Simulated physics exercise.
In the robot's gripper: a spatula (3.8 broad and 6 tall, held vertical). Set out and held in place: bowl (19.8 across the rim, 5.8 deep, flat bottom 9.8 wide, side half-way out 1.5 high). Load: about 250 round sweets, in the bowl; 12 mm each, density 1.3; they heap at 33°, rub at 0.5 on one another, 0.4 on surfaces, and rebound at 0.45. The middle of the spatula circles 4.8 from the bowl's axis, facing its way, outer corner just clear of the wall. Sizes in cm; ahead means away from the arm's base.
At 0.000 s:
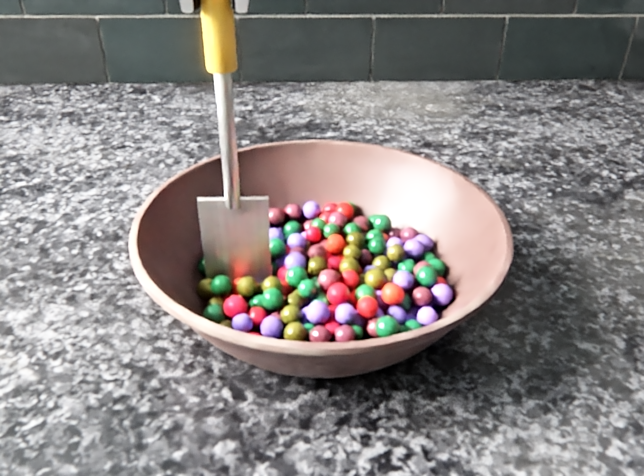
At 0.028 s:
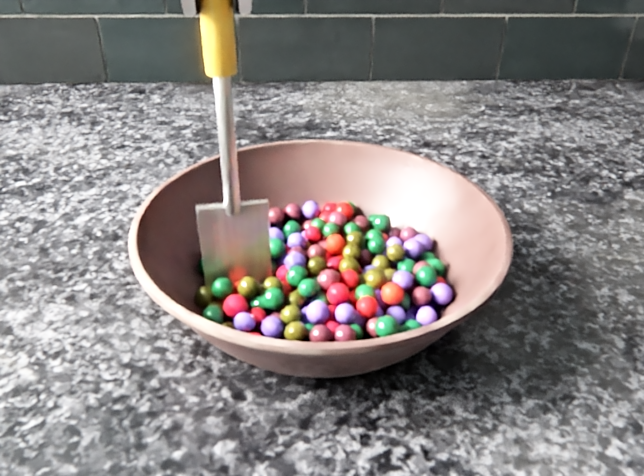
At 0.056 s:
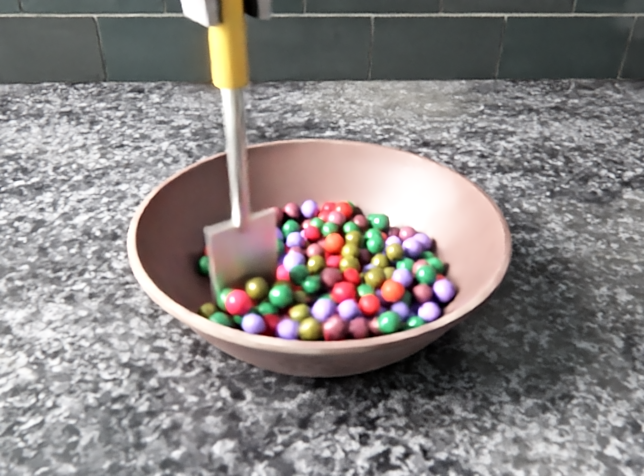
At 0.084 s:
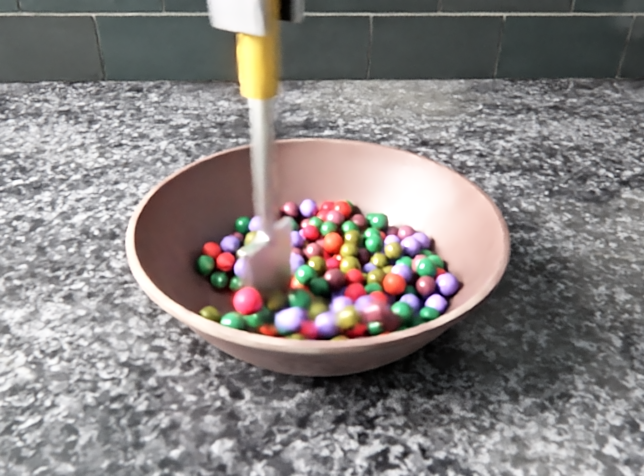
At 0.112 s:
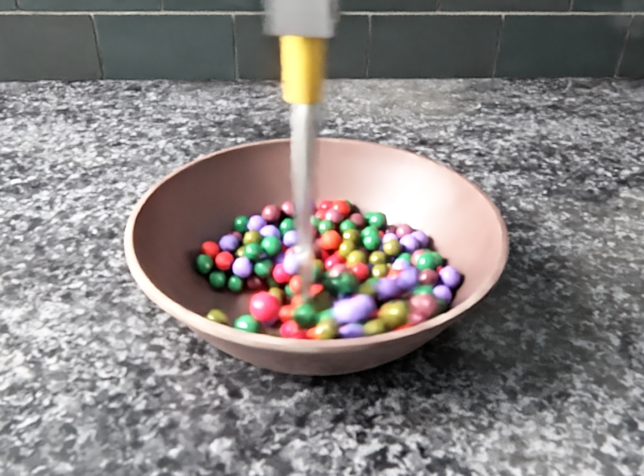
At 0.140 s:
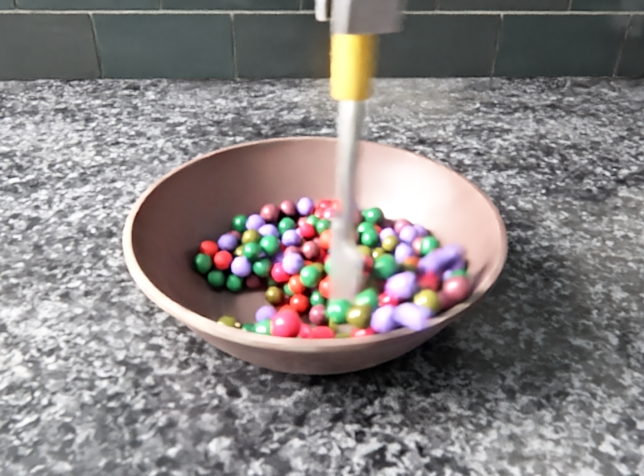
A robot gripper, only its lower end in view, holds a metal spatula with a yellow handle upright in a wide pinkish-brown bowl on a speckled grey counter, seen from slightly above with dark green tiles behind. Round red, green, purple and olive sweets heap inside the bowl. The spatula starts at the left, then sweeps rightward through the near side, turning edge-on and pushing sweets rightward, while the camera stays practically still.
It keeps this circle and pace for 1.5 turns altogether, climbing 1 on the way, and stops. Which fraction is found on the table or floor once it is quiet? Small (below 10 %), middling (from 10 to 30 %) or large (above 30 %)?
Share on the table or floor: Middling (from 10 to 30 %).
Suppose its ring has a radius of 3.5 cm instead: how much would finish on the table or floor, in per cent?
It would be near 10 per cent.
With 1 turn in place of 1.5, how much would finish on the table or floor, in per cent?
It would be near 20 per cent.
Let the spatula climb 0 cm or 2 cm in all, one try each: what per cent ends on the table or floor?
Some 30 and 20 per cent.
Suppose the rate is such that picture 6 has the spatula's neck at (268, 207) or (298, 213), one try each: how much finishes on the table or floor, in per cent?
About 5 and 5 per cent.
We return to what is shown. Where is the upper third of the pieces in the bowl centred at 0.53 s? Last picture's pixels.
Near (288, 314).
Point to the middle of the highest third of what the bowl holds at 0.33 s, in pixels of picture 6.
At about (295, 180).
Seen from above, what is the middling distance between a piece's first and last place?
Roughly 9 cm.
After 0.33 s, 271° round, highest piece 9 above the table; 224 in the bowl, 13 on the table or floor, 13 in flight or on the tool.
After 0.53 s, 79° round, highest piece 7 above the table; 206 in the bowl, 38 on the table or floor, 6 in flight or on the tool.
After 0.82 s, 180° round, highest piece 4 above the table; 199 in the bowl, 51 on the table or floor.
After 1.52 s, 180° round, highest piece 4 above the table; 199 in the bowl, 51 on the table or floor.
At rest, 199 in the bowl, 51 on the table or floor. That is 20 % on the table or floor.
